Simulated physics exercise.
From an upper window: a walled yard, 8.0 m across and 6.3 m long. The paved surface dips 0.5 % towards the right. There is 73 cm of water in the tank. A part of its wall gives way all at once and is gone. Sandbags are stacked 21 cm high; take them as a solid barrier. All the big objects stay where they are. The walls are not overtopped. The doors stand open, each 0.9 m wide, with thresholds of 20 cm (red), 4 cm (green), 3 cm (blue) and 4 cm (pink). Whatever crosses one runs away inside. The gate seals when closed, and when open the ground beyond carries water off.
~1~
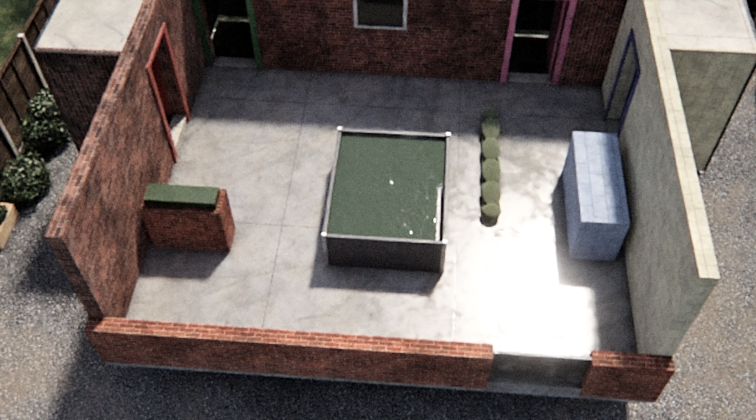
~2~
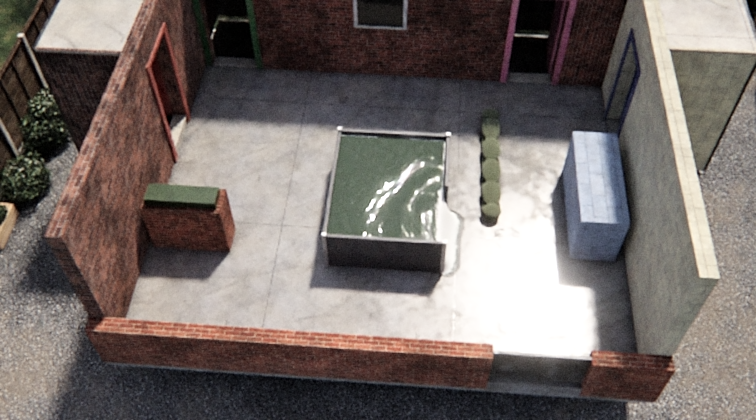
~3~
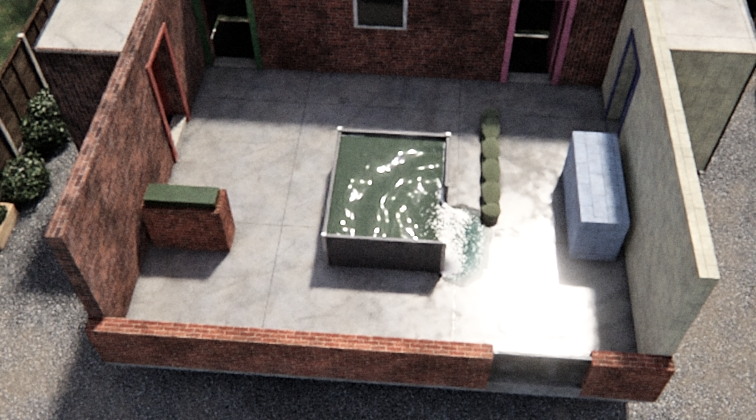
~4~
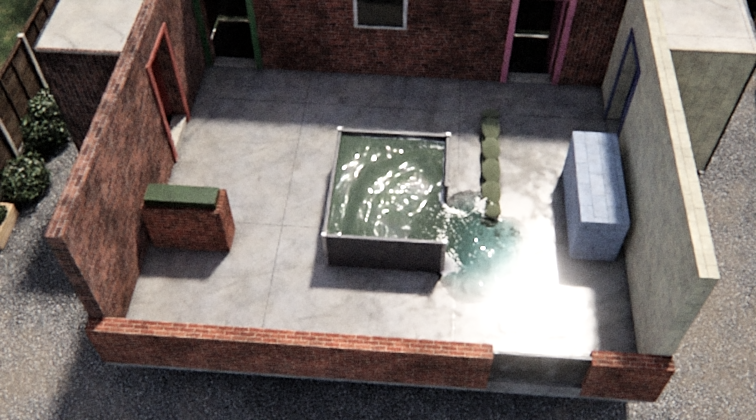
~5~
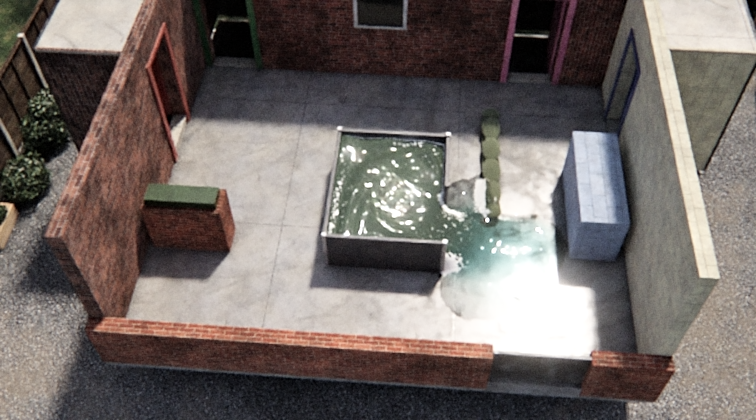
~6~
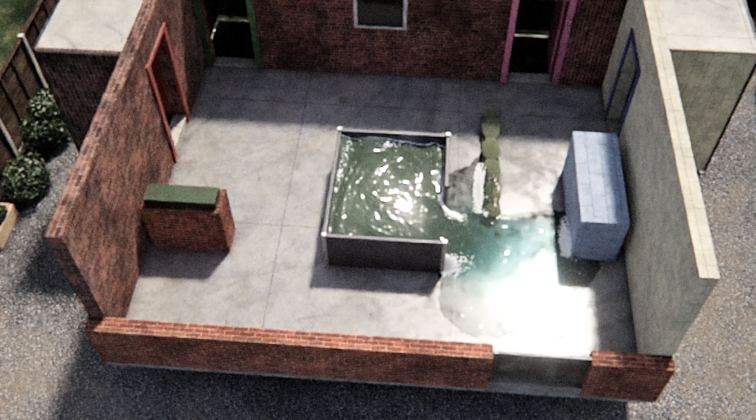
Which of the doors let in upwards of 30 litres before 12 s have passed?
Within that time: At the red door it does not reach the limit; at the green door it does not reach the limit; at the blue door it goes over the limit; at the pink door it goes over the limit.
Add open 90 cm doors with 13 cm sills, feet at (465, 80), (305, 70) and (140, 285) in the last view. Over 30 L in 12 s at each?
In that order: Below, below, below.
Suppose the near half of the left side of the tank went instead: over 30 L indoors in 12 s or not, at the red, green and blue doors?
Then: Red not over, green over, blue below.
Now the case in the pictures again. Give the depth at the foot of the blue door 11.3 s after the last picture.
Roughly 7.0 cm deep.
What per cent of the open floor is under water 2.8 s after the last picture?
About 40 per cent.
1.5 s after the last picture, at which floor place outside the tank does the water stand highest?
At about (637, 378).
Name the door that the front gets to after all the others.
The red one.
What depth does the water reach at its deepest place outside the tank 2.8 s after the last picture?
About 33 cm.
Then, 0.7 s after the last picture water covers 25 % of the floor and is deepest (45 cm) near (566, 247); red door not reached, green door not reached, blue door not reached, pink door not reached.
Then, 1.5 s after the last picture water covers 30 % of the floor and is deepest (54 cm) near (637, 378); red door not reached, green door not reached, blue door not reached, pink door not reached.
Then, 2.8 s after the last picture water covers 40 % of the floor and is deepest (33 cm) near (557, 264); red door not reached, green door not reached, blue door 3 cm at the sill, 0 L in, pink door 12 cm at the sill, 51 L in.
Then, 6.3 s after the last picture water covers 70 % of the floor and is deepest (19 cm) near (626, 296); red door not reached, green door not reached, blue door 6 cm at the sill, 5 L in, pink door 13 cm at the sill, 241 L in.
Then, 11.3 s after the last picture water covers 95 % of the floor and is deepest (10 cm) near (120, 340); red door 3 cm at the sill, 0 L in, green door 4 cm at the sill, 0 L in, blue door 7 cm at the sill, 63 L in, pink door 8 cm at the sill, 333 L in.
